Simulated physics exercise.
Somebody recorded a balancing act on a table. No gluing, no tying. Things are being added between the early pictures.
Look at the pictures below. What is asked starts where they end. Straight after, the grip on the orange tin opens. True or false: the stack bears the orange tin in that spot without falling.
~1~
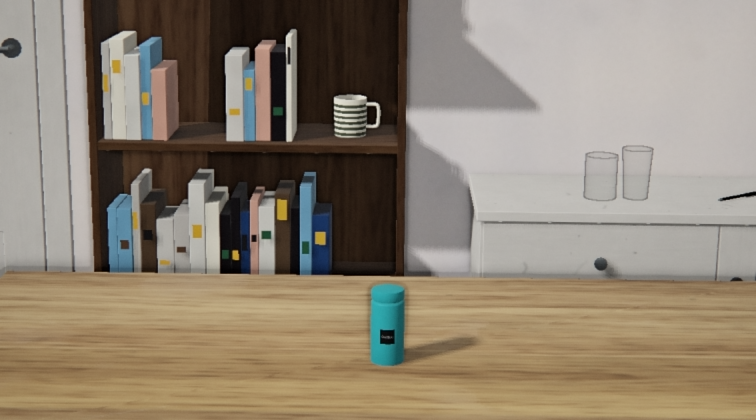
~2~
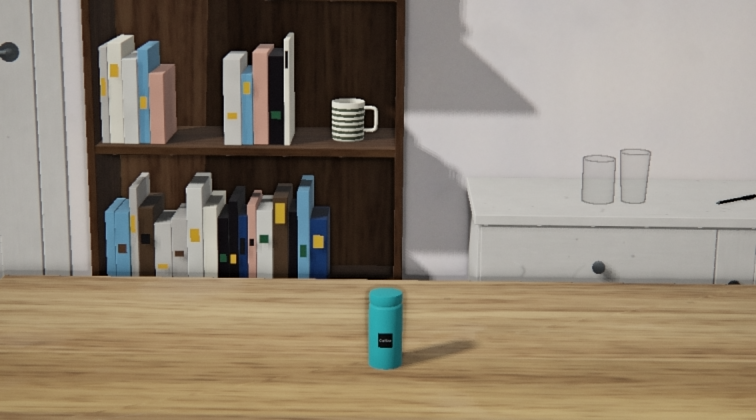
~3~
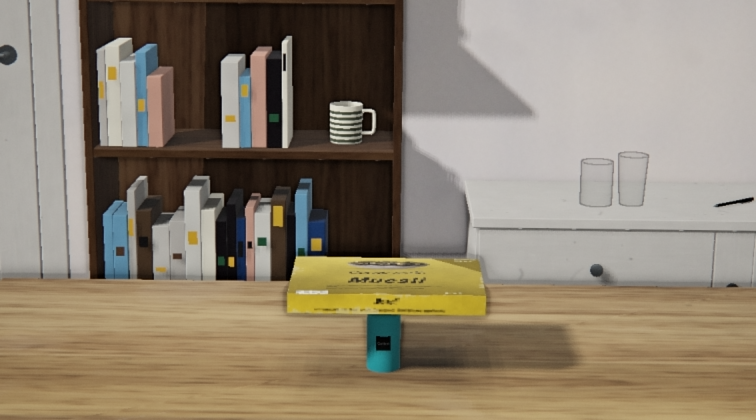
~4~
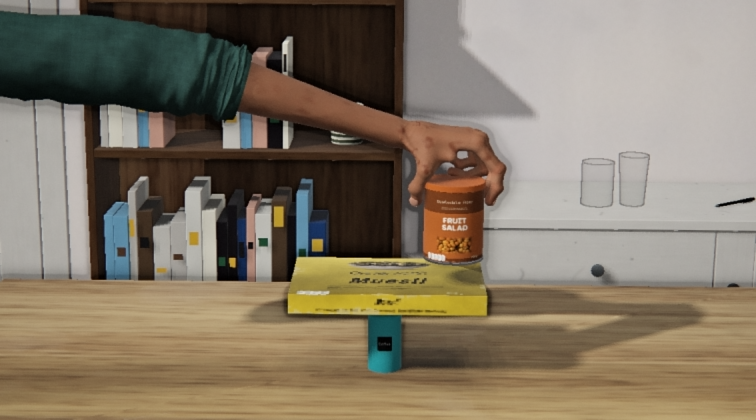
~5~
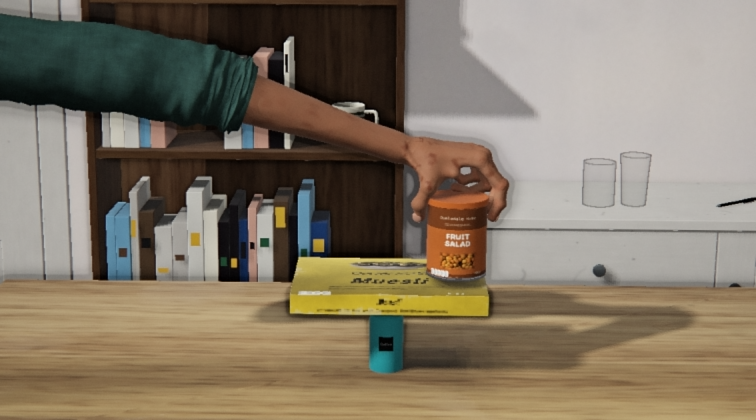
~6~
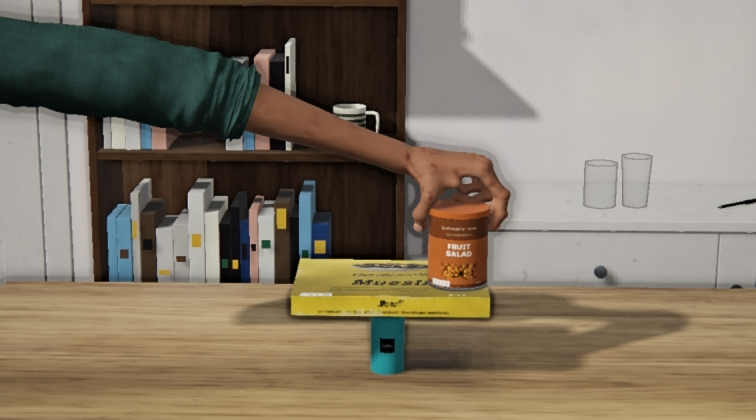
False.
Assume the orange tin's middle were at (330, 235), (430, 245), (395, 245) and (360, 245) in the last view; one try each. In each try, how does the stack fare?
Try 1: Collapse; try 2: Collapse; try 3: Stable; try 4: Collapse.
Then, 0.40 s past the last view, orange tin now fallen; yellow packet rocked 57° from its first pose.
Then, 0.60 s past the last view, yellow packet rocked 42° from its first pose; turquoise shaker rocked 14° from its first pose.
Then, 0.70 s past the last view, yellow packet now fallen; turquoise shaker rocked 69° from its first pose.
Finally, fallen, yellow packet, orange tin and turquoise shaker. The stack gives way.
